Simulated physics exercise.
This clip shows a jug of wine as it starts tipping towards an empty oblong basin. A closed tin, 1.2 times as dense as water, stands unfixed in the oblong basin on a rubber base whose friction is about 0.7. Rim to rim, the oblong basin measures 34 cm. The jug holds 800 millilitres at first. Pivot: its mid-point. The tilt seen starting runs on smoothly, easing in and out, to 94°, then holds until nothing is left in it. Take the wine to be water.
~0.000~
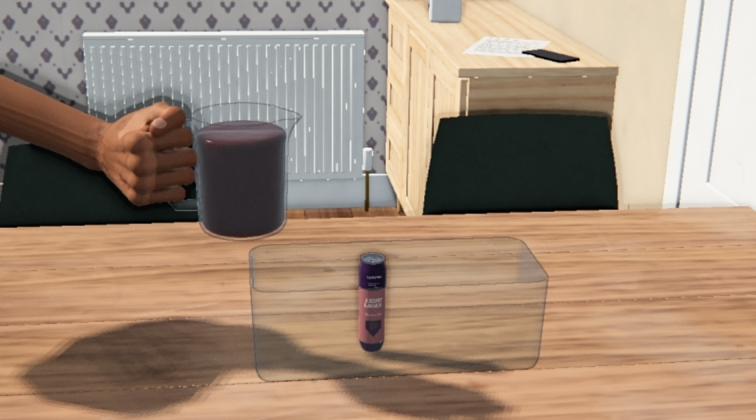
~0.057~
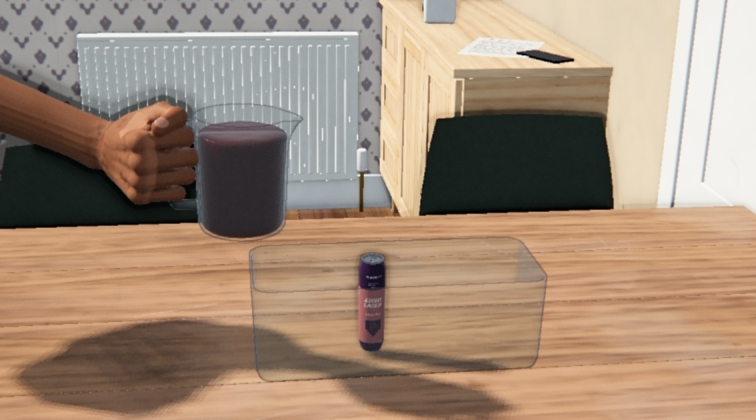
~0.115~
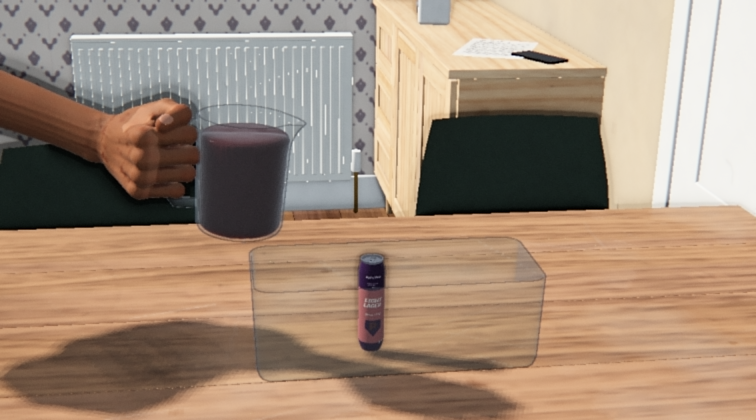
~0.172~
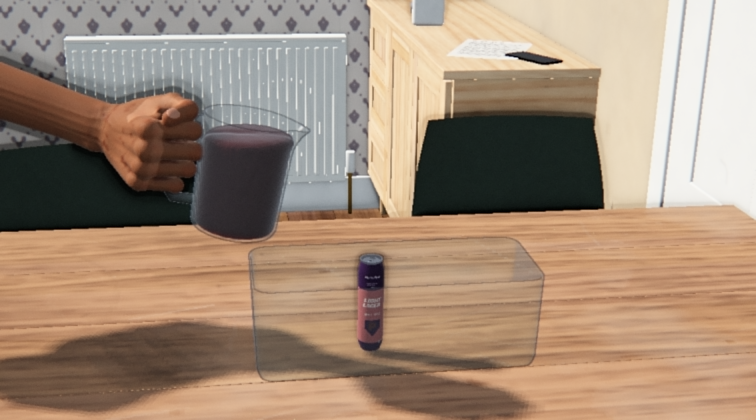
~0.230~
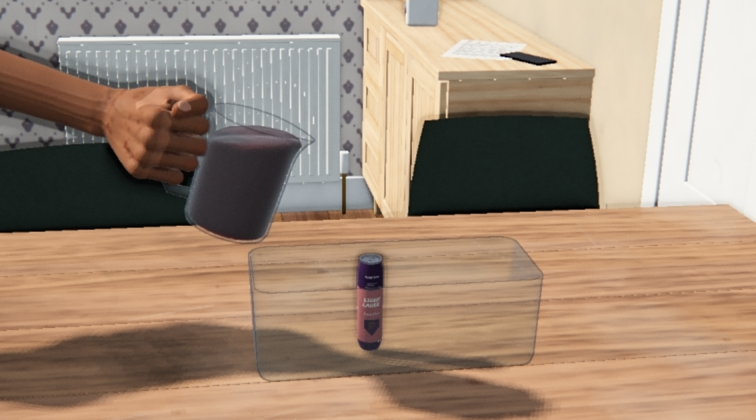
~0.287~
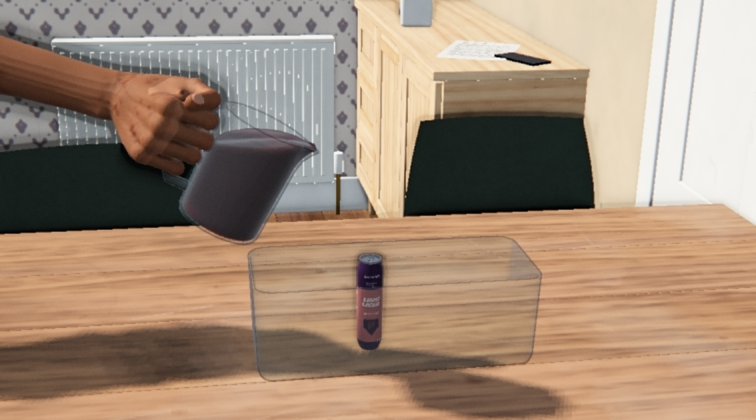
At a wooden dining table, a hand tilting a glass jug of dark wine rightward above a clear oblong basin holding a small tin.
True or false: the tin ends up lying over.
True.
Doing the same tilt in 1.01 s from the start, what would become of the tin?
Outcome - the tin ends up overturned.
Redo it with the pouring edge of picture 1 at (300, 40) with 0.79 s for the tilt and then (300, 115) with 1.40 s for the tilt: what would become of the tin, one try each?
The tin stays vertical the first time and overturns the second time.
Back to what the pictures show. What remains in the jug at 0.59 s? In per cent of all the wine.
Roughly 72 %.
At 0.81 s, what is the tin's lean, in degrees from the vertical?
I'd say it is close to 15 degrees off upright.
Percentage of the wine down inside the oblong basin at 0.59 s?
Close to 10 in a hundred.
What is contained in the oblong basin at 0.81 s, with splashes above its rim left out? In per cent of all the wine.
Near 52 per cent of the total.
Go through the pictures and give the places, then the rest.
In the first frame, it leans 0°; its right rim is at (301, 115); the wine meets the walls at (195, 132) and (287, 130); the oblong basin's rim runs from (251, 270) to (535, 260); the tin's top is at (373, 263).
In the second frame, it leans 1°; its right rim is at (303, 117); the wine meets the walls at (197, 131) and (288, 131).
In the third frame, it leans 5°; its right rim is at (306, 122); the wine meets the walls at (200, 132) and (290, 134).
In the fourth frame, it leans 11°; its right rim is at (310, 129); the wine meets the walls at (204, 134) and (295, 136).
In the fifth frame, it leans 18°; its right rim is at (315, 139); the wine meets the walls at (203, 147) and (303, 138).
In the sixth frame, it leans 27°; its right rim is at (320, 151); the wine meets the walls at (199, 163) and (315, 143).
By 0.59 s the tilt is 80° and 72 per cent is still to pour; the tin stands where it began.
By 0.81 s the tilt is 94° and 32 per cent is still to pour; the tin leans 14°.
By 1.04 s the tilt is 94° and 12 per cent is still to pour; the tin lies on its side.
By 1.29 s the tilt is 94° and 4 per cent is still to pour; the tin lies on its side.
At rest the tin lies on its side.
